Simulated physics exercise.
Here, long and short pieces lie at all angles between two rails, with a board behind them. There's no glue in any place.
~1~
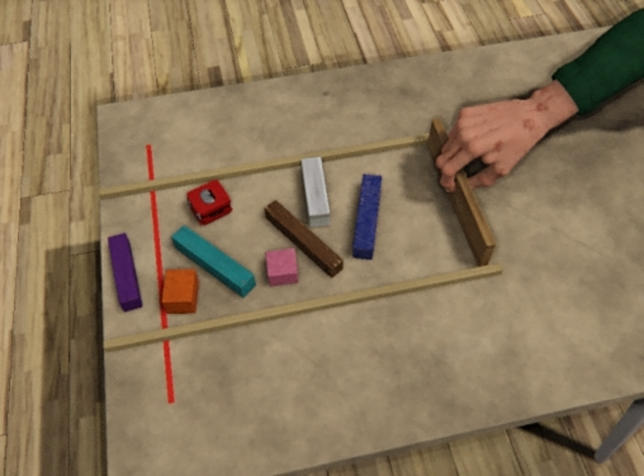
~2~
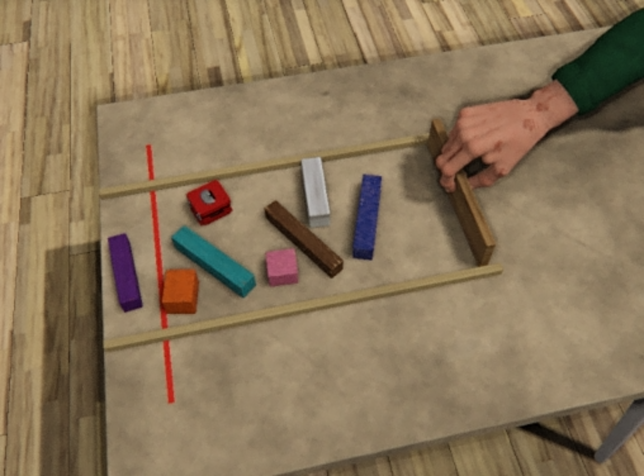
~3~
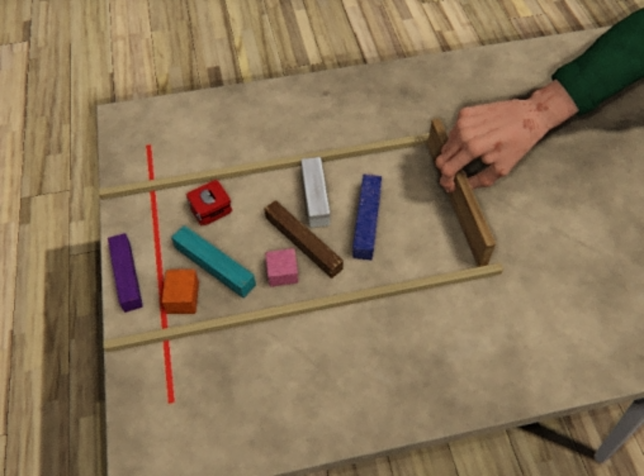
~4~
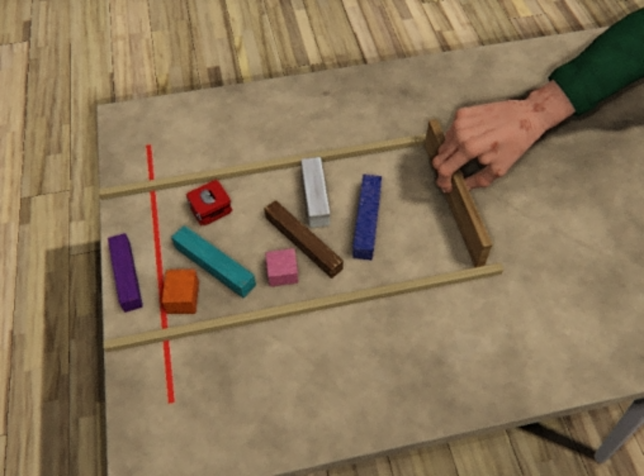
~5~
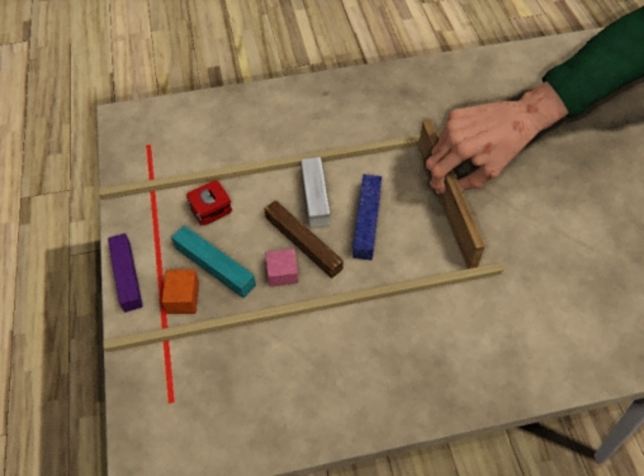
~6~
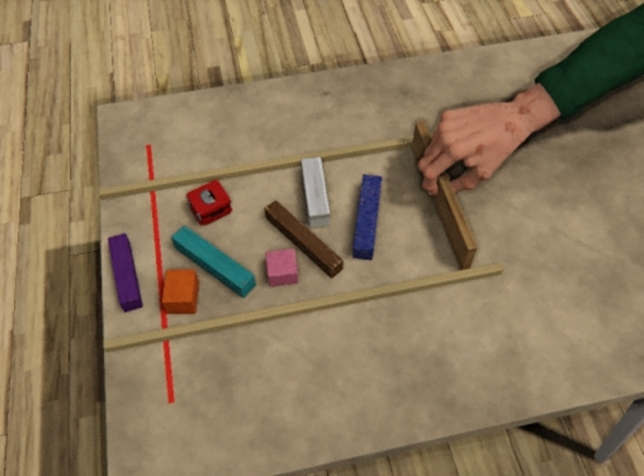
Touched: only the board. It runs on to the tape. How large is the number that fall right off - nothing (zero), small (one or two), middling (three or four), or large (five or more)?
Middling - three or four.
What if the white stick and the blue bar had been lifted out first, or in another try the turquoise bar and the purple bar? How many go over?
Going first to second: 2 and 2.
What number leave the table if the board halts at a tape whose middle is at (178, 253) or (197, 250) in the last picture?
Ending up on the floor: First try 2, second try 2.
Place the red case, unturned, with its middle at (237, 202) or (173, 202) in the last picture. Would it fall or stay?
At the first spot the red case topples off; at the second it topples off.
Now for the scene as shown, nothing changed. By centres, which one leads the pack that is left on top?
The pink block is the one.
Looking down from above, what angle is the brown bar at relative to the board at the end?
Some 20 degrees.
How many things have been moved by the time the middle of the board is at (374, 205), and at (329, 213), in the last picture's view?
First 1 and then 4.
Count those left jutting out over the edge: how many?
Expected count: 2.
Soon after, none off yet; purple bar at rest near (125, 272); orange block at rest near (181, 292); turquoise bar at rest near (213, 261).
In the end, the number that fall off is three or four; gone, red case, turquoise bar, orange block and purple bar.
